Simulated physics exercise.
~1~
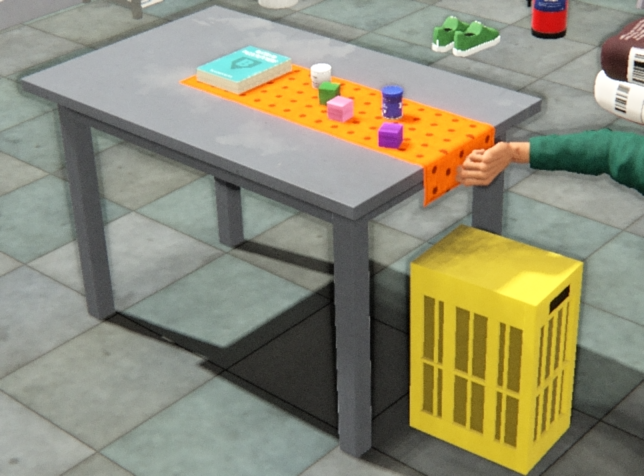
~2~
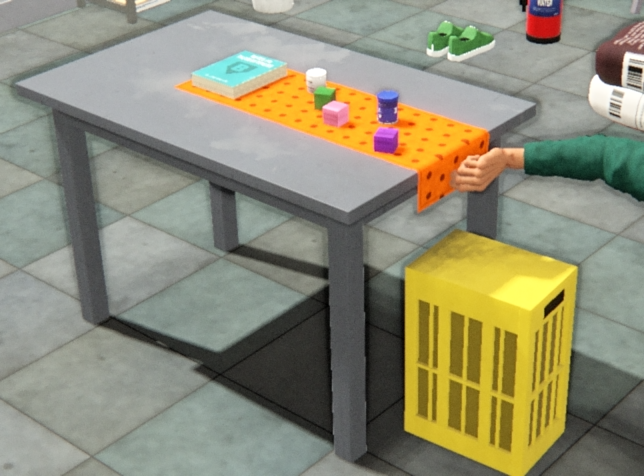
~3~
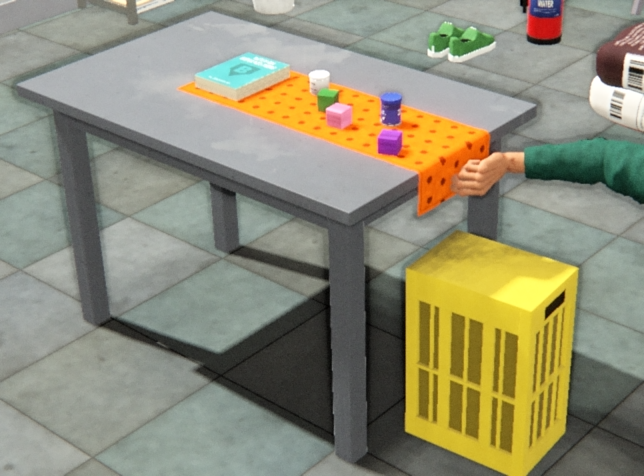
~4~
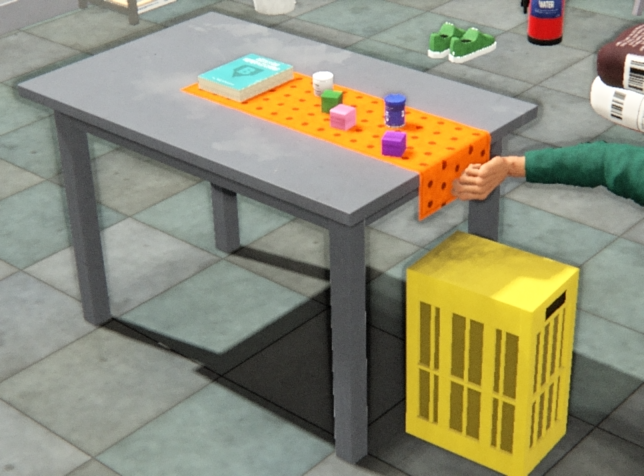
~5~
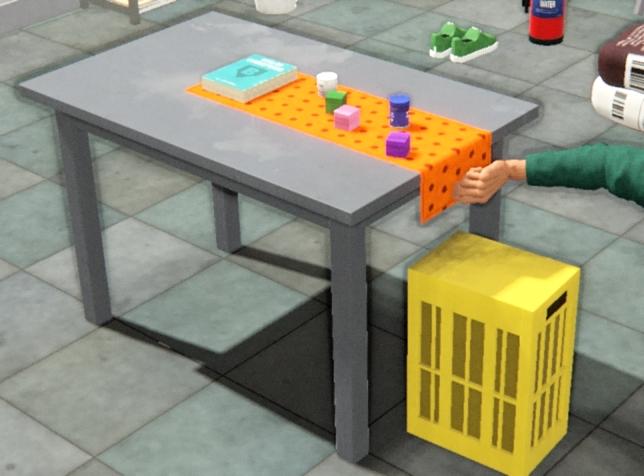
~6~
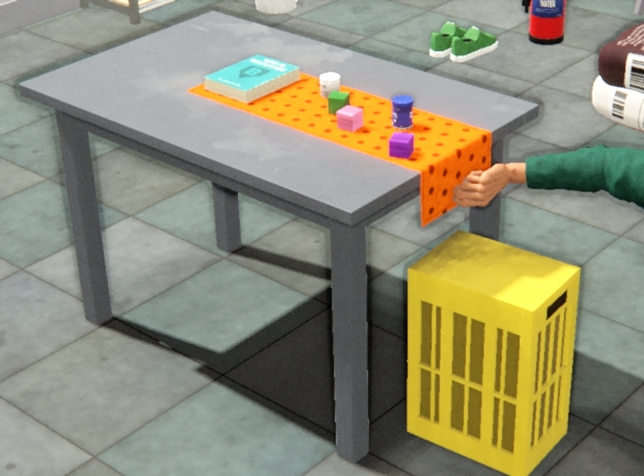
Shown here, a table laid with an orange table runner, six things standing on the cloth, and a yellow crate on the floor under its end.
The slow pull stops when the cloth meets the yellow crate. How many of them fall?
The number that drops will be one.
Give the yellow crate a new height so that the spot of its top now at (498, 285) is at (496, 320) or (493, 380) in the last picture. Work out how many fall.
For the first height 2, for the second 4.
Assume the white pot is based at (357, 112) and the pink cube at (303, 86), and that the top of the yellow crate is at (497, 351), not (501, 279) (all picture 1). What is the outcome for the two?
The white pot is lost, the pink cube stays put.
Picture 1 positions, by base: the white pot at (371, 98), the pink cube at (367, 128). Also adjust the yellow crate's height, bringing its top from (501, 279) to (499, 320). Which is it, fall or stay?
The white pot stays aboard, and the pink cube does not stay aboard.
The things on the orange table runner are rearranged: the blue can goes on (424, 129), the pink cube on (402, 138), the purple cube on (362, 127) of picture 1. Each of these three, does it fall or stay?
Note: Blue can lost; pink cube lost; purple cube kept on top.
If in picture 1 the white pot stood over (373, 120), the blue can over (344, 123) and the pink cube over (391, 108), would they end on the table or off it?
The white pot is still on top, the blue can is still on top, the pink cube is still on top.
Soon after, hem on the crate; purple cube gone.
In the end, hem on the crate; purple cube gone. It carries off one.
